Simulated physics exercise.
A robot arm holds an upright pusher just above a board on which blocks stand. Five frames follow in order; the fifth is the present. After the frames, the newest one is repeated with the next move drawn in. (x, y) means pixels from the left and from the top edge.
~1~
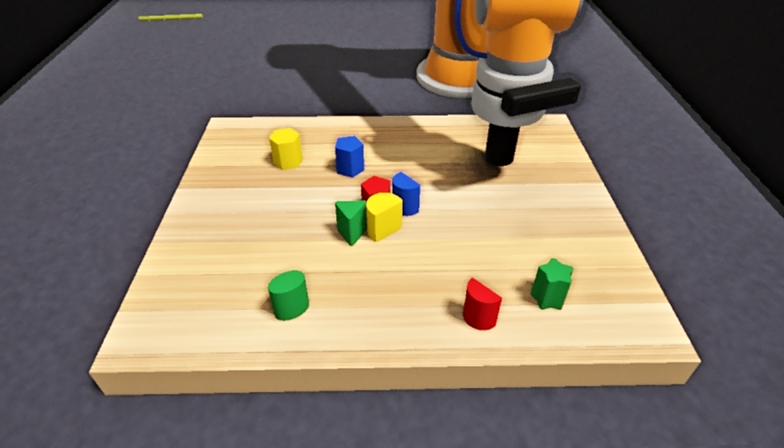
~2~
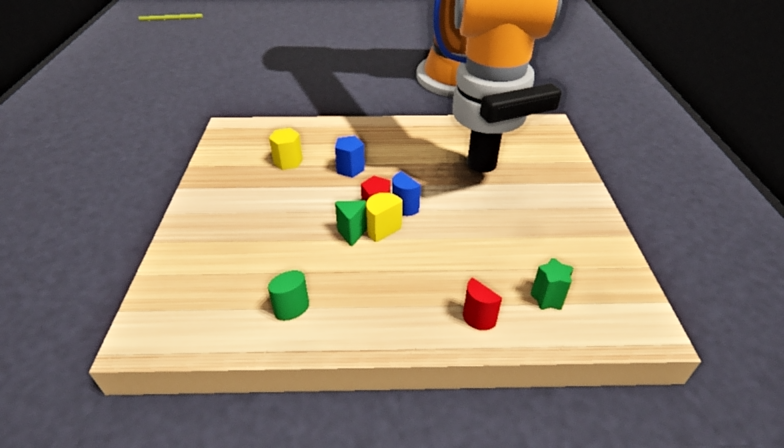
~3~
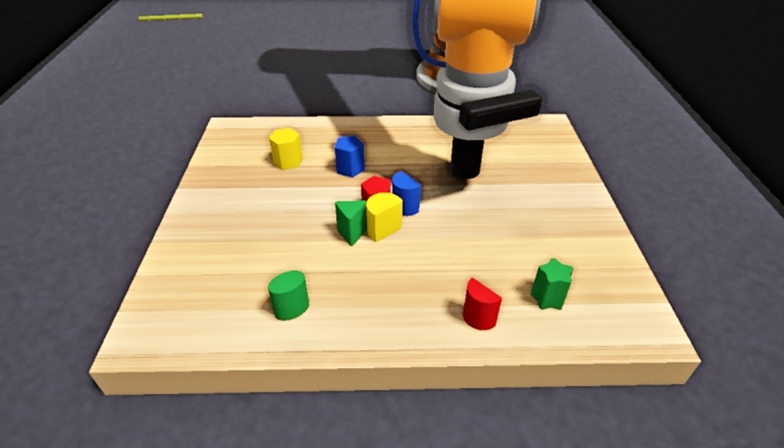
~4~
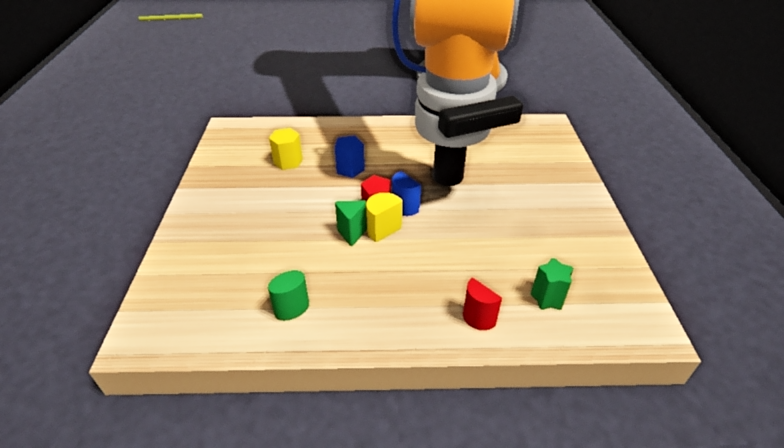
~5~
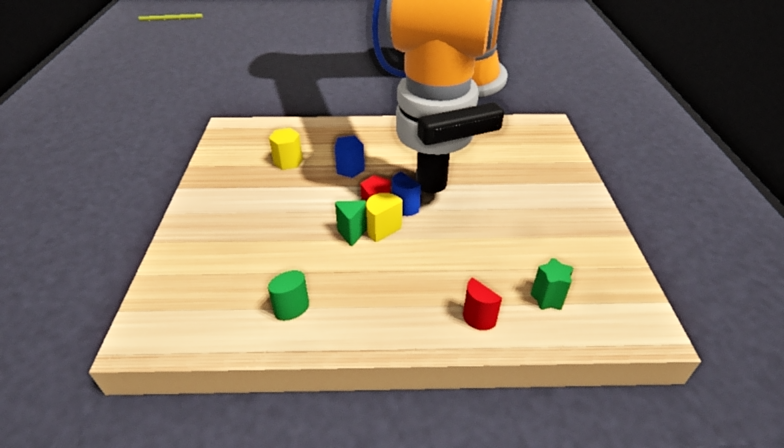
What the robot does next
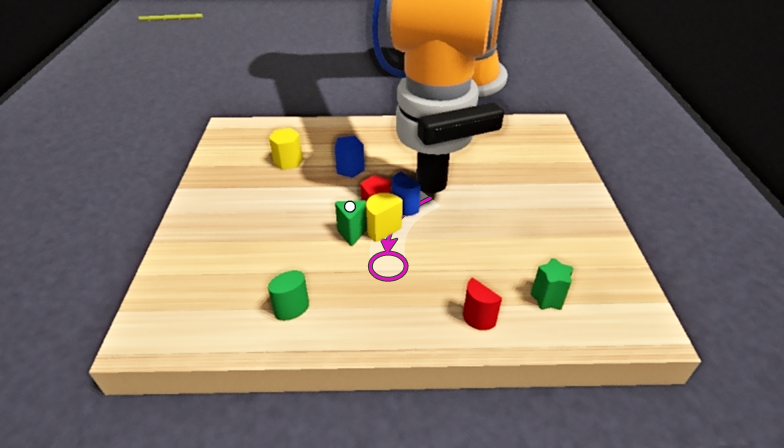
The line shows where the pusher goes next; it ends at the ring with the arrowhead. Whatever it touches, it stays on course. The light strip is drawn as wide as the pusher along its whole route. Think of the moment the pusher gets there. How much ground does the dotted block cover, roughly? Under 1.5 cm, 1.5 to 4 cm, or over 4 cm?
The answer is under 1.5 cm.
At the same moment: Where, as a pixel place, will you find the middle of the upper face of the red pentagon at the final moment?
I think it will end close to (345, 188).
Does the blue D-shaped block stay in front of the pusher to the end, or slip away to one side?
The block gets away.
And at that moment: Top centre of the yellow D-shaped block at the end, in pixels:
Put as a pixel place, it's (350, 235).
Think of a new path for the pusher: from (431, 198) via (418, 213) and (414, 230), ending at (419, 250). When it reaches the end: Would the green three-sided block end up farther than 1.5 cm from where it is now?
That would be a no.
The drawn path runs from (431, 198) through (404, 214) and (389, 237) to (388, 266); the dot is on the green three-sided block.
On the path given first. One third of the way, pusher (404, 201); red pentagon (353, 188); yellow D-shaped block (376, 208), turned 15° anticlockwise; blue D-shaped block (378, 188), turned 35° clockwise.
Two thirds of the way, pusher (389, 223); green three-sided block (346, 207); red pentagon (345, 188); yellow D-shaped block (358, 225); blue D-shaped block (369, 193), turned 60° clockwise.
At the end, pusher (388, 251); green three-sided block (346, 207); red pentagon (345, 188); yellow D-shaped block (350, 235), turned 50° clockwise; blue D-shaped block (369, 193), turned 60° clockwise.
